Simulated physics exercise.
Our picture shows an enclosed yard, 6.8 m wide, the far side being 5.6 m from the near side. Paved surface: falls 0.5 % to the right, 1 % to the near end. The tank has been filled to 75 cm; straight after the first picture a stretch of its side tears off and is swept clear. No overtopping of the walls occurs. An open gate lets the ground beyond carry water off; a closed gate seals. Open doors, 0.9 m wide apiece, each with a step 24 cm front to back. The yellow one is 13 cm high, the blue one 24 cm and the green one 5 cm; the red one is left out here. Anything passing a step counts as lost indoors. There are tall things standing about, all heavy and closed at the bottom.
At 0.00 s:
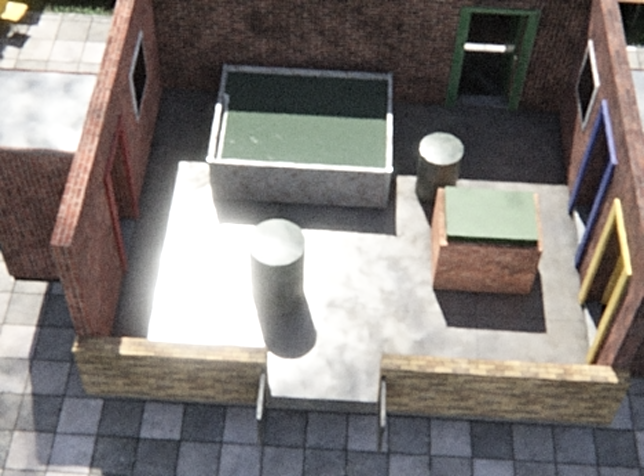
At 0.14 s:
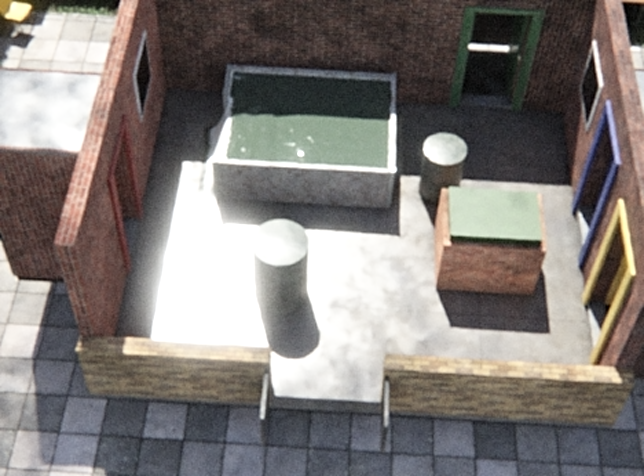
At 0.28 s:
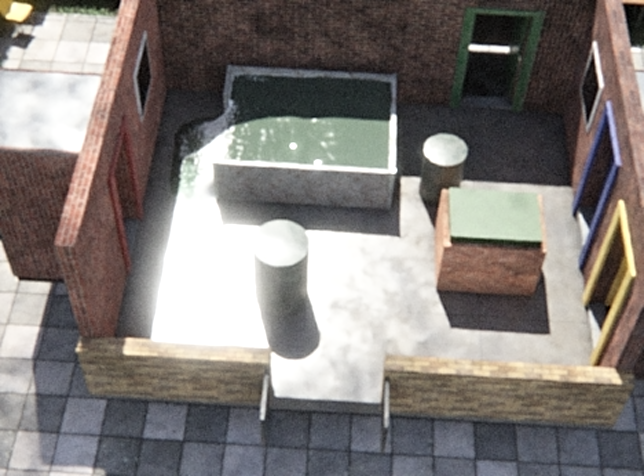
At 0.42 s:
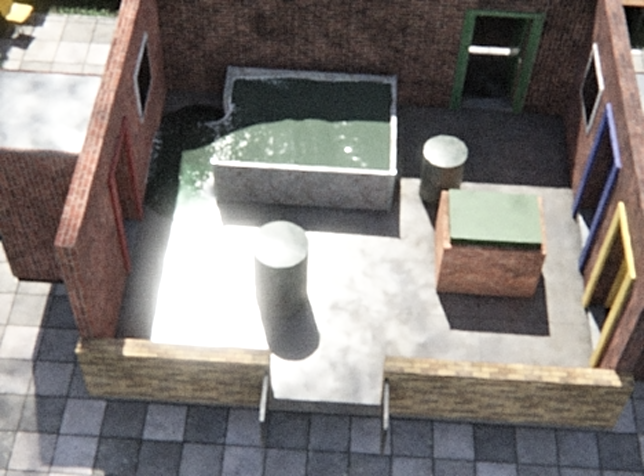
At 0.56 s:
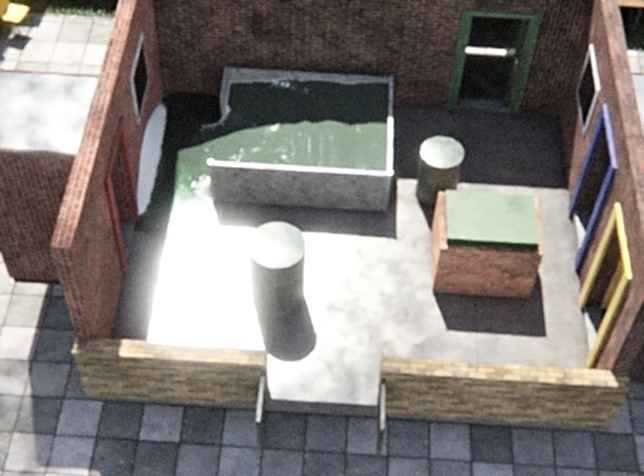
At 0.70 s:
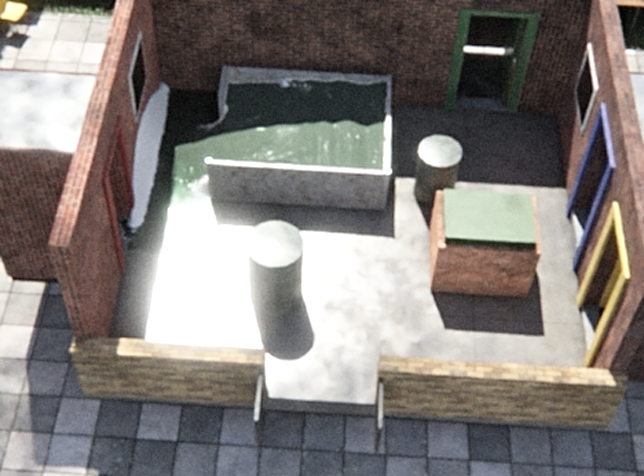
At the start, dark green water lies still in a grey-walled tank inside a brick yard with coloured doorways. The tank's left side opens and water pours out onto the paving, spreading left to the brick wall, then running along it toward the viewer and wetting the red door.
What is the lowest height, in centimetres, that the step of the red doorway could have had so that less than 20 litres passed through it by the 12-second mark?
About 19 cm.
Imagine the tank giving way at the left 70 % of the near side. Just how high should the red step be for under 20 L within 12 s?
It should stand roughly 18 cm high.
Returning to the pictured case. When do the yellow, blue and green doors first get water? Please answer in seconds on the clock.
For yellow it's 4.5 s, for blue 4.0 s, and for green 2.6 s.
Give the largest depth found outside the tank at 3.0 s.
About 43 cm.
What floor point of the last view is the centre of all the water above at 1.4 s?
The water is centred around (262, 157) in the last picture's pixels.
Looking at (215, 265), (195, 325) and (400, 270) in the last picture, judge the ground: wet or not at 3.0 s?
1: Awash; 2: Awash; 3: Unwetted.
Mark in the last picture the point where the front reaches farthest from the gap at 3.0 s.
Pixel close to (550, 114).
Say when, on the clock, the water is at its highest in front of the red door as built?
Around 1.6 s, give or take.
After 1.4 s water covers 20 % of the floor, deepest (57 cm) near (157, 168); 18 cm at the red door, 12 litres in over its 5 cm step.
After 3.0 s water covers 45 % of the floor, deepest (43 cm) near (161, 96); 15 cm at the red door, 108 litres in over its 5 cm step.
After 12.0 s water covers 95 % of the floor, deepest (14 cm) near (388, 389); 6 cm at the red door, 229 litres in over its 5 cm step.
At the red door as built, the water arrived by 0.7 s and peaked near 19 cm at 1.6 s.
Run again over the same 12 s with other heights there, 29 litres in over 17.5 cm, 7 litres over 23.5 cm. The limit of 20 litres is kept from about 19 cm up.
